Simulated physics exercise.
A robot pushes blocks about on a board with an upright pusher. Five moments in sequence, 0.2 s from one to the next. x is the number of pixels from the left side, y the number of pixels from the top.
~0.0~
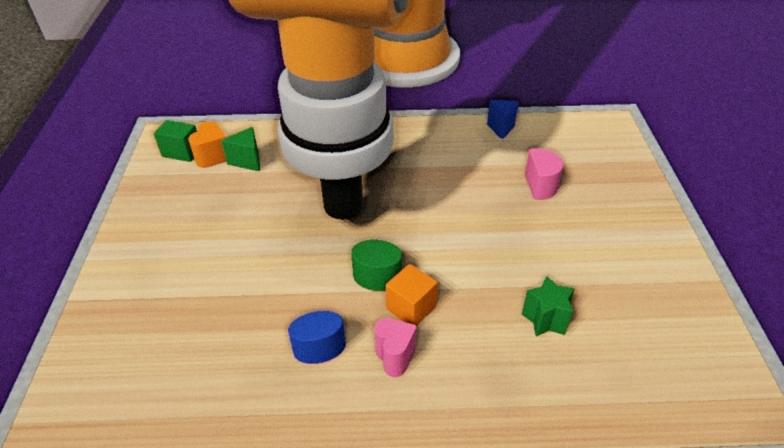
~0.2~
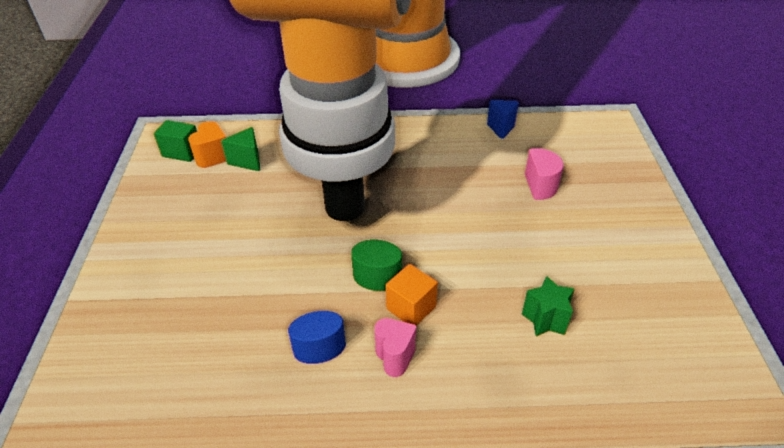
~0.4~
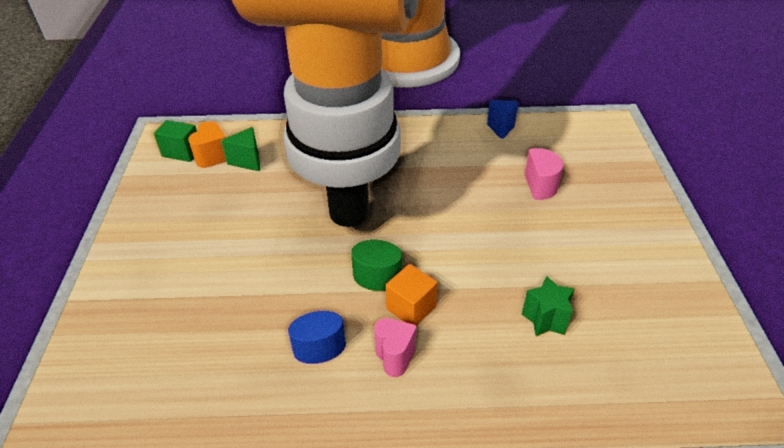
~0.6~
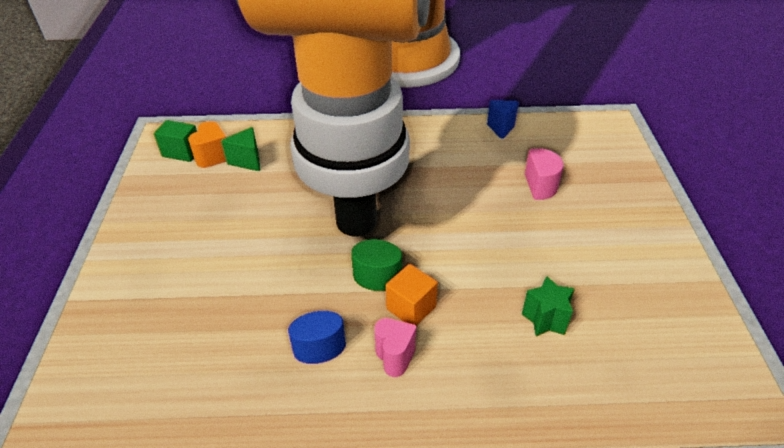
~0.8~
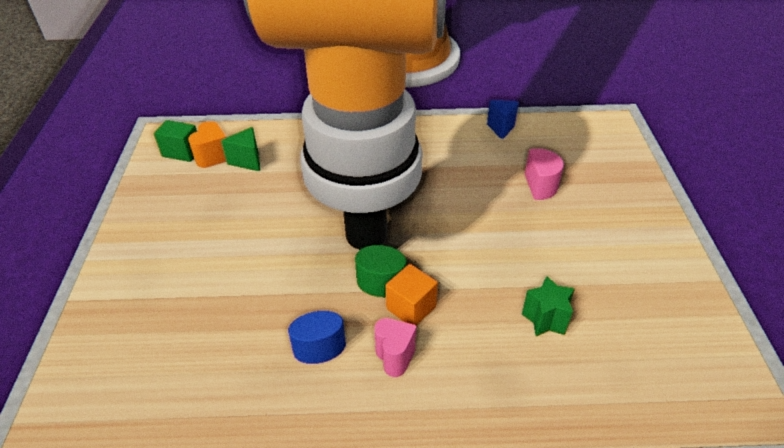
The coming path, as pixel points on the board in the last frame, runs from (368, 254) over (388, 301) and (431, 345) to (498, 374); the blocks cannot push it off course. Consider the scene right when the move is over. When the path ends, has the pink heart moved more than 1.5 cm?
No.
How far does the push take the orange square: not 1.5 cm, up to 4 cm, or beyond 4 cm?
Once the path ends, it will sit over 4 cm from where it is now.
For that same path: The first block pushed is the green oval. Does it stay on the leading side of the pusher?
Still in front.
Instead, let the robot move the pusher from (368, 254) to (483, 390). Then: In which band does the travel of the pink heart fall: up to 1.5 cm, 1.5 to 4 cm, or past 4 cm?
Of the three bands, it's under 1.5 cm.
On the path given first. One third of the way, pusher at (388, 285); green oval at (416, 304), turned 40° anticlockwise; orange square at (458, 316).
Two thirds of the way, pusher at (432, 328); green oval at (469, 347), turned 60° anticlockwise; pink heart at (396, 345), turned 30° clockwise; orange square at (516, 338), turned 55° anticlockwise.
At the end, pusher at (502, 357); blue oval unmoved; green oval at (538, 385), turned 35° anticlockwise; pink heart at (396, 345), turned 30° clockwise; orange square at (555, 342), turned 90° anticlockwise.
